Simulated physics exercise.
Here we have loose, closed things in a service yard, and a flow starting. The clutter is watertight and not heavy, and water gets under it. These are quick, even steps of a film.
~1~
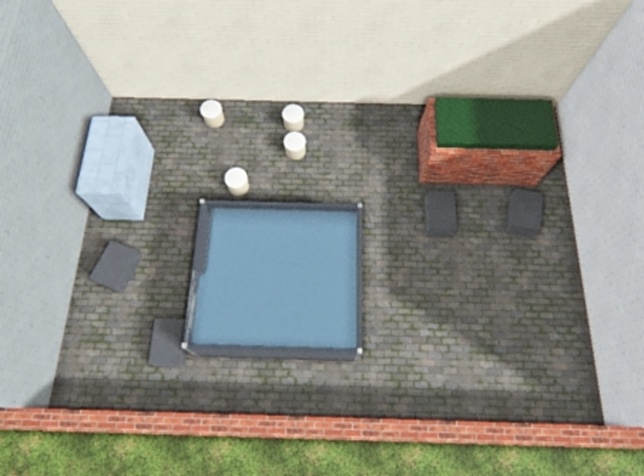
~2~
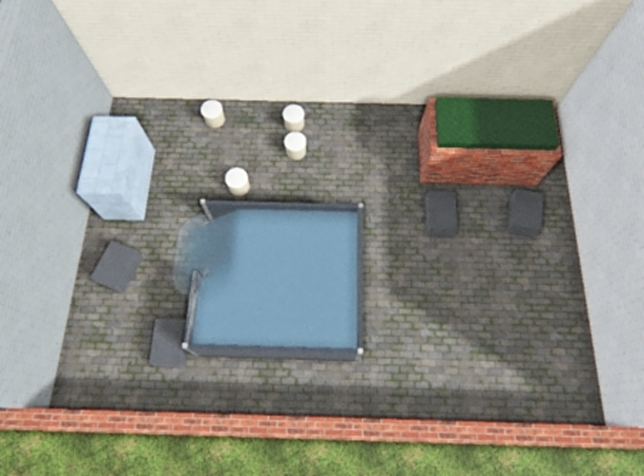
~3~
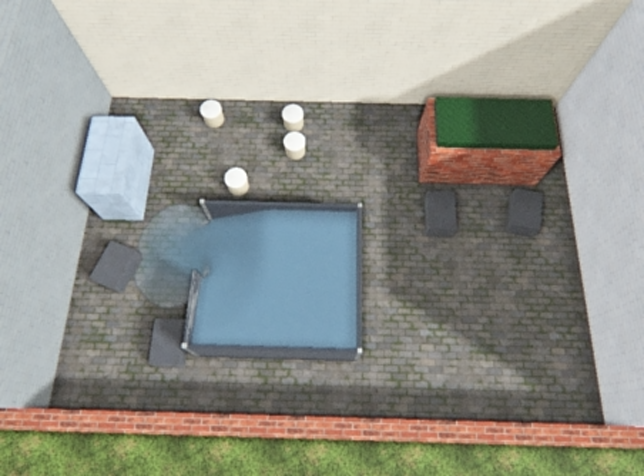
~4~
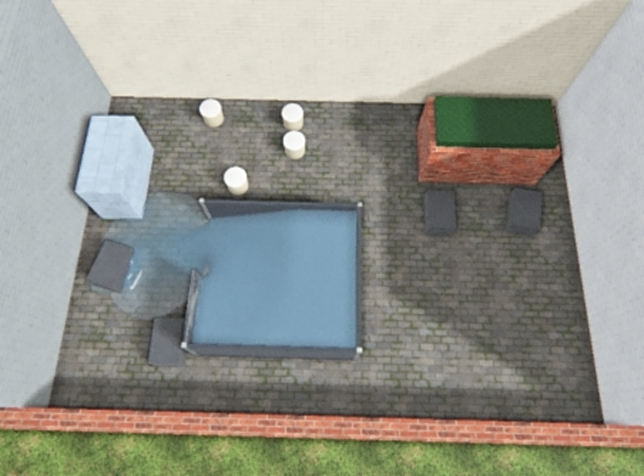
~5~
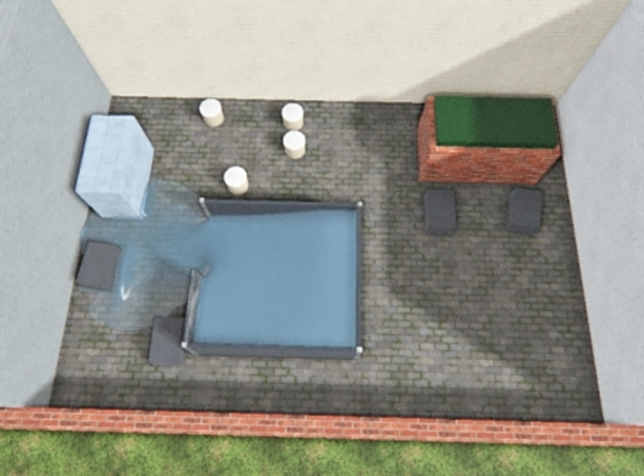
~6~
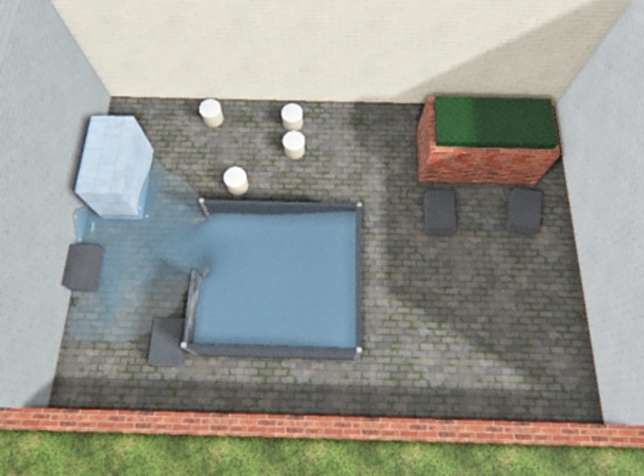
Water spills from the left side of a square, dark-walled pool in a paved yard, seen from high above between pale walls, with bricks and grass along the near edge. Four white cylinders stand behind the pool, a pale blue block and dark grey boxes at left, and a green-topped brick block at right with two more. The water fans leftward, pushing one grey box toward the left wall.
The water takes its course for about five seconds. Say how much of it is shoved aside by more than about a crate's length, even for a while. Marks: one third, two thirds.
It is one to two thirds.
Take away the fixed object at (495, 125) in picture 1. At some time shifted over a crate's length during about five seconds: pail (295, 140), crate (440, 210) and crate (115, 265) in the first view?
One after the other: Pushed that far, under that, moved that far.
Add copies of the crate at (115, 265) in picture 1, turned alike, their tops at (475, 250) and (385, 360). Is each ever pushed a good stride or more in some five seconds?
One after the other: Short of that, under that.
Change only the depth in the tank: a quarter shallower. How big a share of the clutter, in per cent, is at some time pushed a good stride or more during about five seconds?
I make it 40 per cent.
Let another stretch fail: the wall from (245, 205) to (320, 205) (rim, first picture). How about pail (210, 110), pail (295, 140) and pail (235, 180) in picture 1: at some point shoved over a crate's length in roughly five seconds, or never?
In turn: Yes, that far or more, swept aside.
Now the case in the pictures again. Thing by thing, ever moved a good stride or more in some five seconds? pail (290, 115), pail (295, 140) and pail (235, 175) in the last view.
As listed: Moved that far, that far or more, short of that.
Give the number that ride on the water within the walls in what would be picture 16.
The number is 1.
A moment on, 0 of 8 are well off their spots; 0 afloat.
Next, 1 of 8 are well off their spots; 1 afloat.
Later, 3 of 8 are well off their spots; 2 afloat.
In the end, 5 of 8 are well off their spots, and 5 have been at some point; 1 afloat.
